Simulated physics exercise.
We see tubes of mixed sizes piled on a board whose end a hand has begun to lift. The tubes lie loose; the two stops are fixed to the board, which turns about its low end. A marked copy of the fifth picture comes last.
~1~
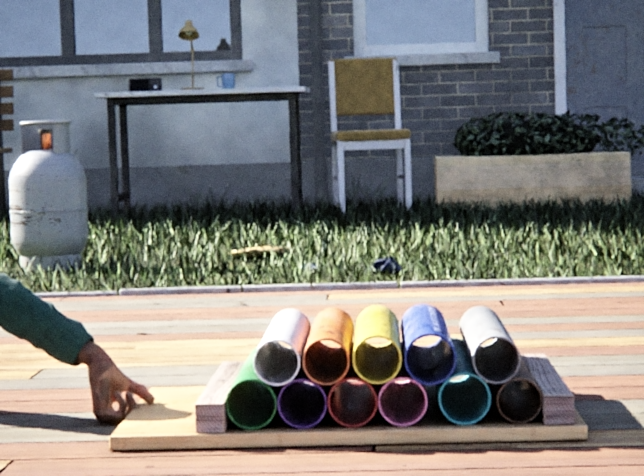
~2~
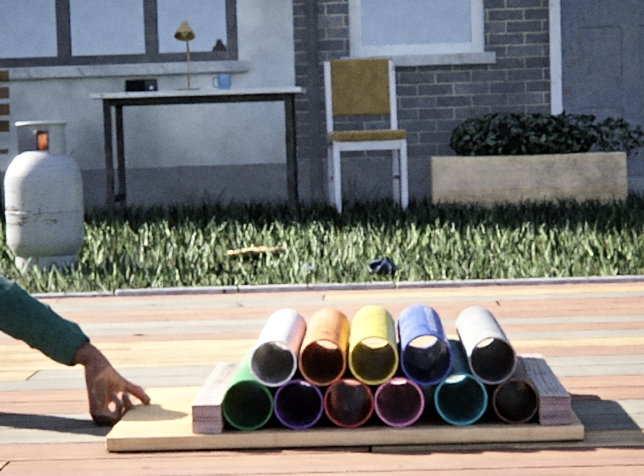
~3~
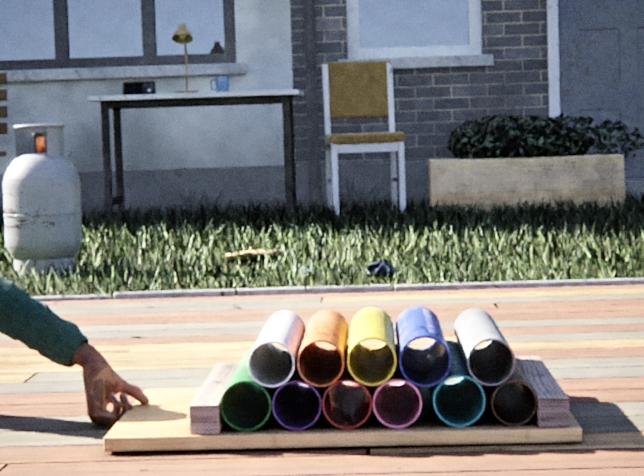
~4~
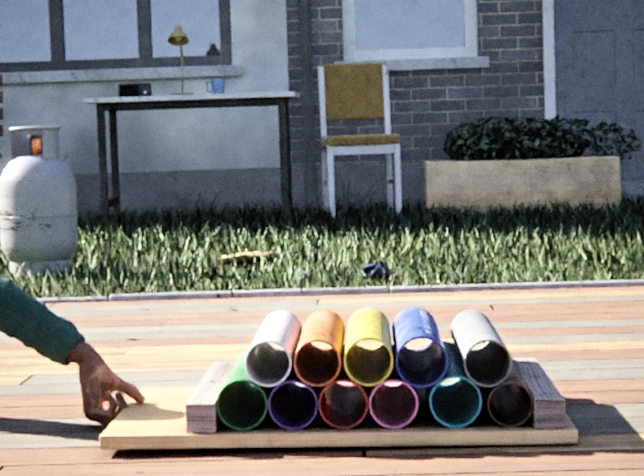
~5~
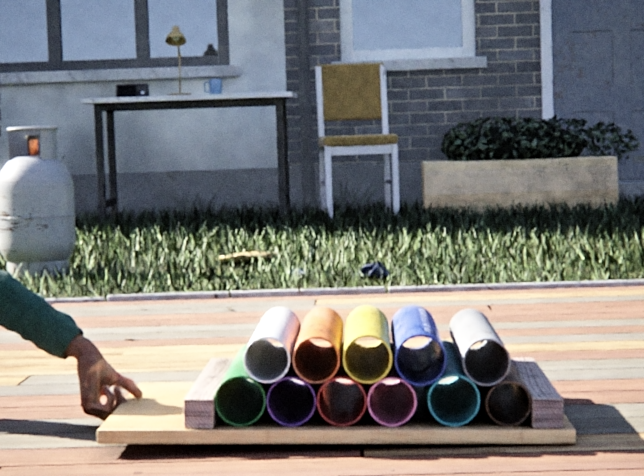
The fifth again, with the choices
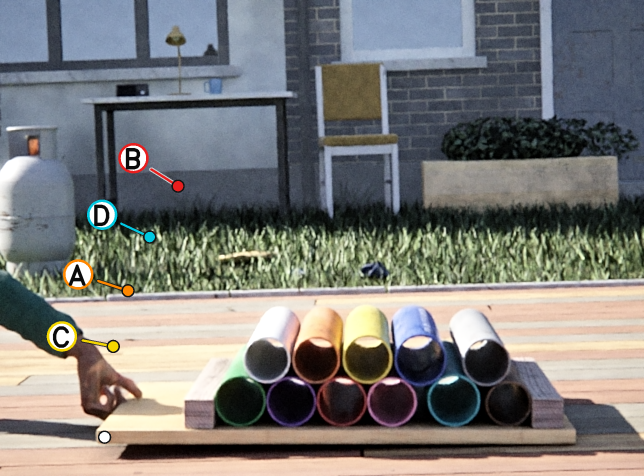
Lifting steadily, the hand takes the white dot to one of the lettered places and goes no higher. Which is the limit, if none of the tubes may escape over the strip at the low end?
The answer is mark A.
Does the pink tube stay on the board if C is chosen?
The pink tube: Yes.
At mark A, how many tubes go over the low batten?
At A the number is none.
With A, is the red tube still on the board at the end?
Yes, with A.
On the copy, A at (128, 291); B at (178, 186); C at (113, 347); D at (150, 237); the white dot at (105, 437).
On A. First, board at 14°.
Then, board at 20°.
Finally, board at 20°, none over the low batten.
By contrast, B five over the low batten; C none over the low batten; D one over the low batten (grey).
